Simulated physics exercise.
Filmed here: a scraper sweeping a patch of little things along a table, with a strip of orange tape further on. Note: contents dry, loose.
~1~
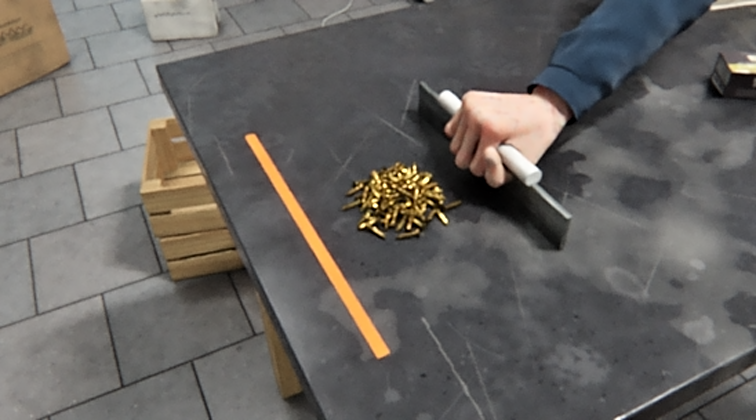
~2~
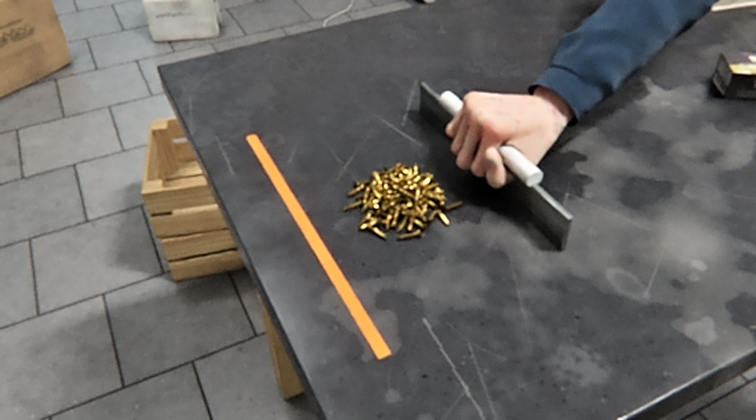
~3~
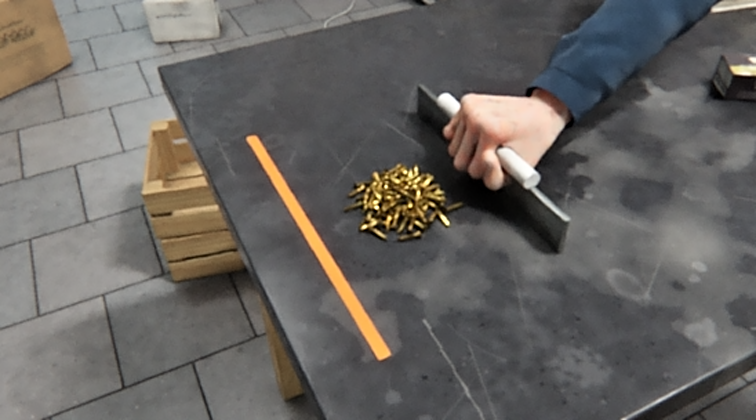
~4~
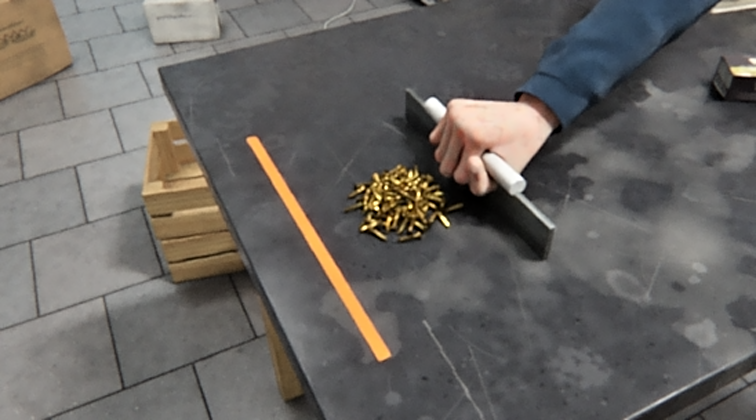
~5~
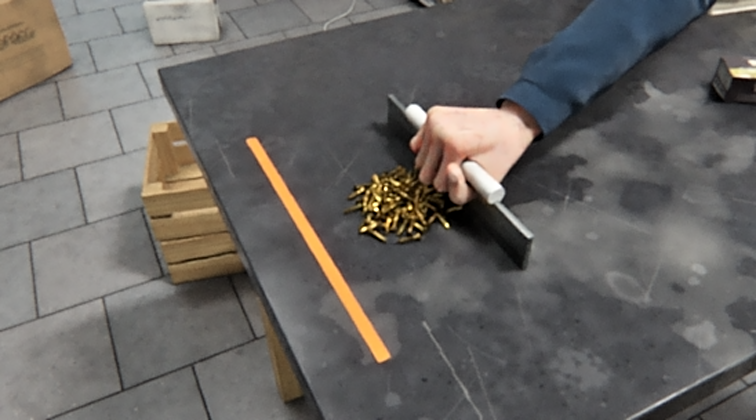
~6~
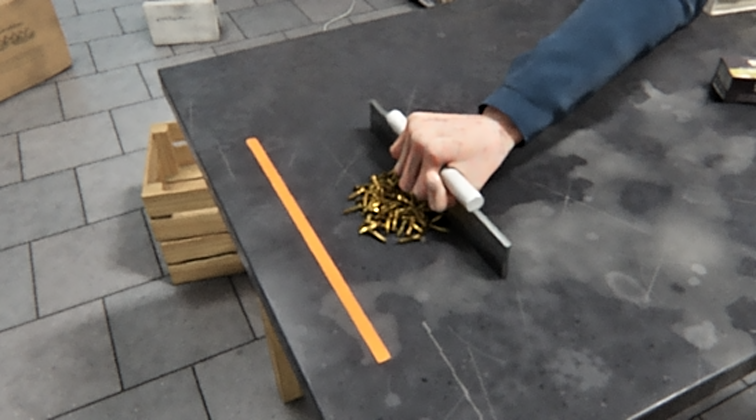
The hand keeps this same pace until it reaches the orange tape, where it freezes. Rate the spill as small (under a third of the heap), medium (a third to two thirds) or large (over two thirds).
Small.
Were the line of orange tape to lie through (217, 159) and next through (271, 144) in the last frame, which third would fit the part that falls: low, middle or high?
Beyond two thirds, then under a third.
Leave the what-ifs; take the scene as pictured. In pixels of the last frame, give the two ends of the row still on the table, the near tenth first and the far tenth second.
Note: Near end about (305, 280), far end about (253, 214).
Just after the last frame, scraper still moving, near (363, 184); heap all on the table, its front near (300, 223).
A moment on, scraper stopped at the orange tape; heap just a few over the edge.
Further on, scraper stopped at the orange tape; heap about a tenth over the edge.
When it is over, scraper stopped at the orange tape; heap about a tenth over the edge.
